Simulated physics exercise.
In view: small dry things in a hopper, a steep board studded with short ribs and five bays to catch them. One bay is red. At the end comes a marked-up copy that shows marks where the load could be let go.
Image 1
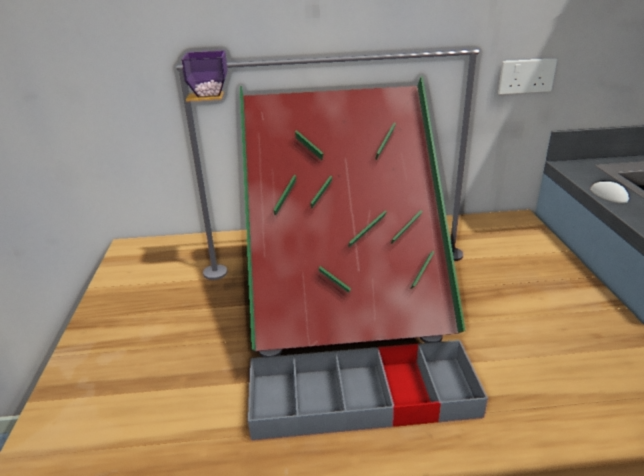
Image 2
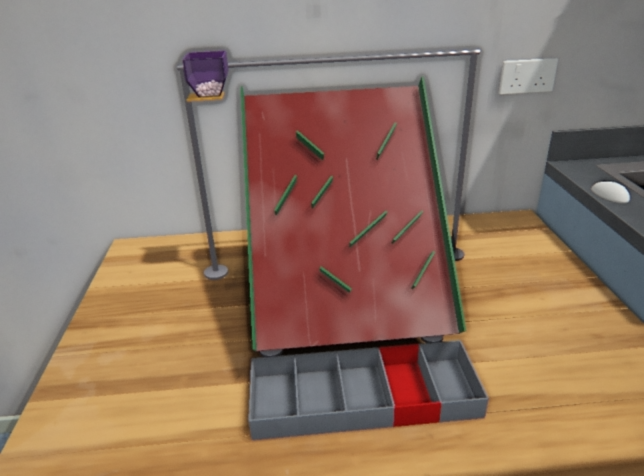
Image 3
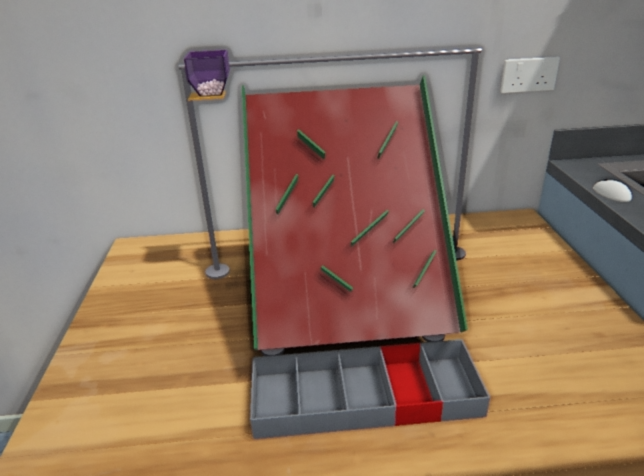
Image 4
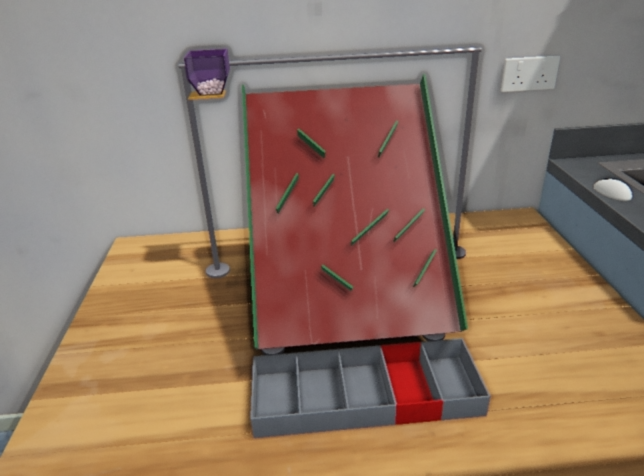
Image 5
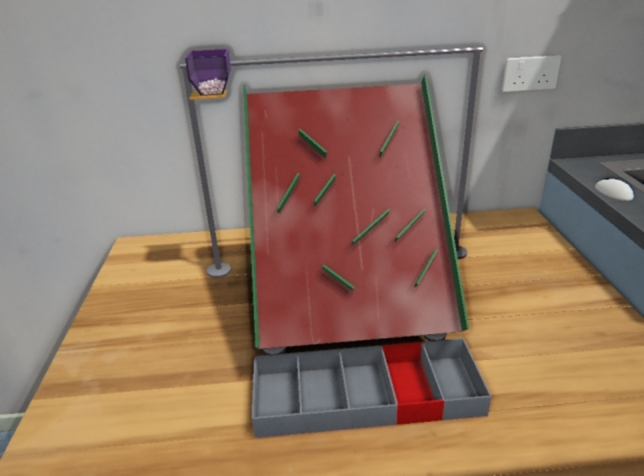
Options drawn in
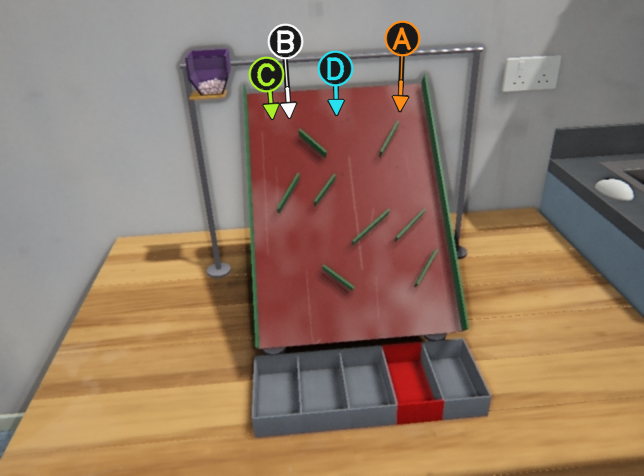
A purple hopper of small pearls sits still above a ribbed red board and bays.
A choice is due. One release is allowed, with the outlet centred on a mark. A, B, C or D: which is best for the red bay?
It is D.
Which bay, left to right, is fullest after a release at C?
The first.
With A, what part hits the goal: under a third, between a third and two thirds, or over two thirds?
Under a third.
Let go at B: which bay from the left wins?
It is the first one.
On the marked copy, mark A meets the board at (400, 105); mark B meets the board at (289, 112); mark C meets the board at (271, 113); mark D meets the board at (336, 109).
With A, a small part in the red bay, about half in other bays, about a third outside the box.
With B, a stray few in the red bay, about two thirds in other bays, about a quarter outside the box.
With C, none in the red bay, most in other bays, about a quarter outside the box.
With D, about half in the red bay, about a quarter in other bays, about a quarter outside the box.
